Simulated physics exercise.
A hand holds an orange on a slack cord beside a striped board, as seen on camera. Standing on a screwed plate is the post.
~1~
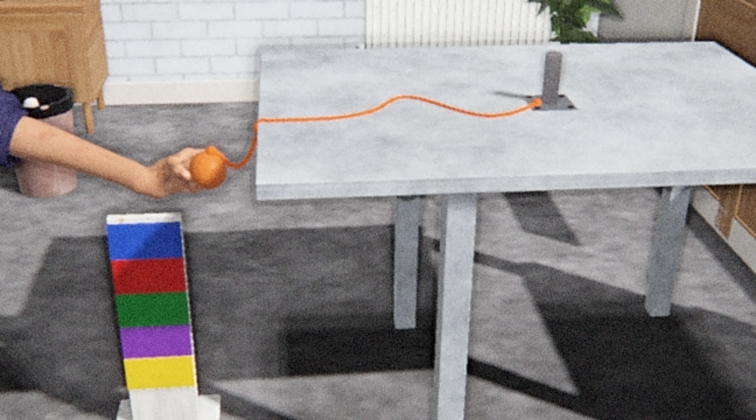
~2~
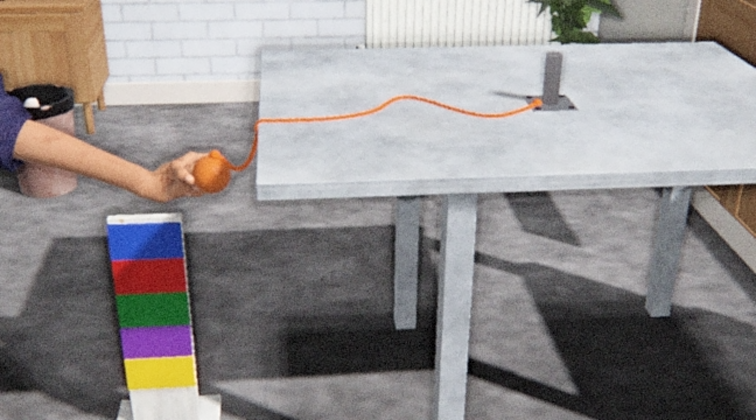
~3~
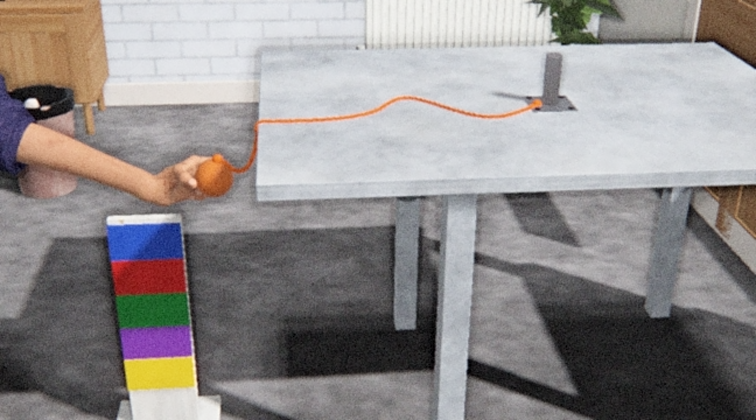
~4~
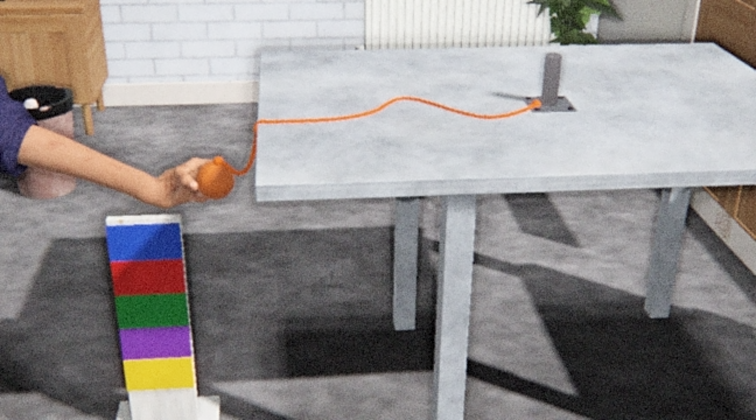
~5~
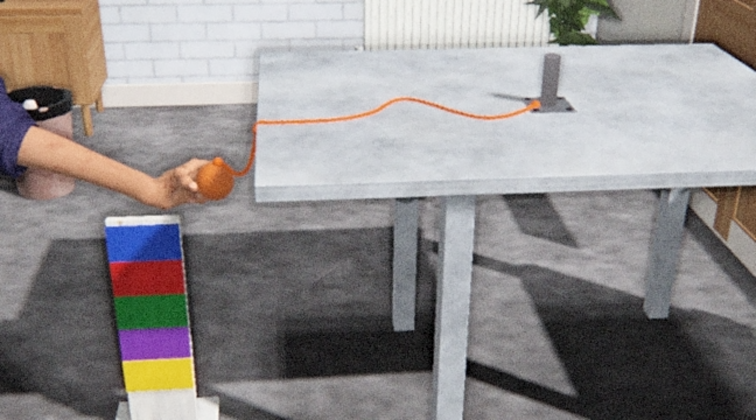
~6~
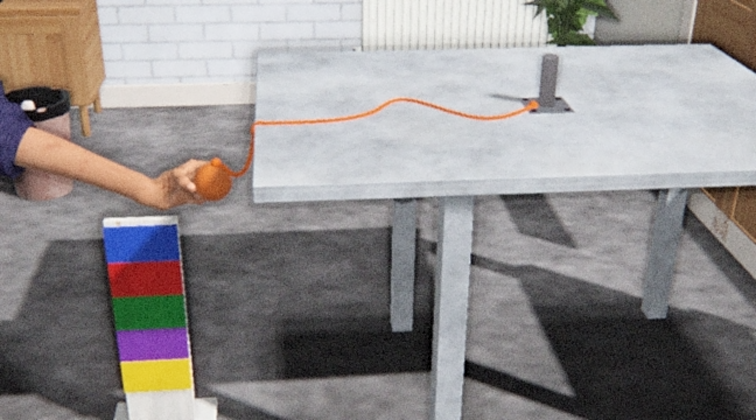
A hand holds an orange ball on a slack cord beside a striped board, barely moving.
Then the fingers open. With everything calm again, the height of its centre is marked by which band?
By the red band.
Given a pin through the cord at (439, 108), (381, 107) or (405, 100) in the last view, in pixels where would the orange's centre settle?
Per try (px, approx.): (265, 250); (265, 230); (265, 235).
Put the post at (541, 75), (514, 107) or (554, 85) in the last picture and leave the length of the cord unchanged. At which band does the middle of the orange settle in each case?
One after the other, blue; green; blue.
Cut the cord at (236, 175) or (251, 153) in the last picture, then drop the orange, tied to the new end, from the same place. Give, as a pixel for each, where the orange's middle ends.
About (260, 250), then (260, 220).
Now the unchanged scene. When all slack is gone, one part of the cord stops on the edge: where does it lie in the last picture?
It is around (314, 122).
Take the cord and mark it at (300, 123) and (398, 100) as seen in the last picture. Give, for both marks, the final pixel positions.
First: (255, 137). Second: (365, 113).
Soon after, orange near (227, 268); level with red.
After that, orange near (295, 261); level with red.
And then, orange near (259, 270); level with red.
In the end, orange near (257, 271); level with red. Its middle rests at the red band.
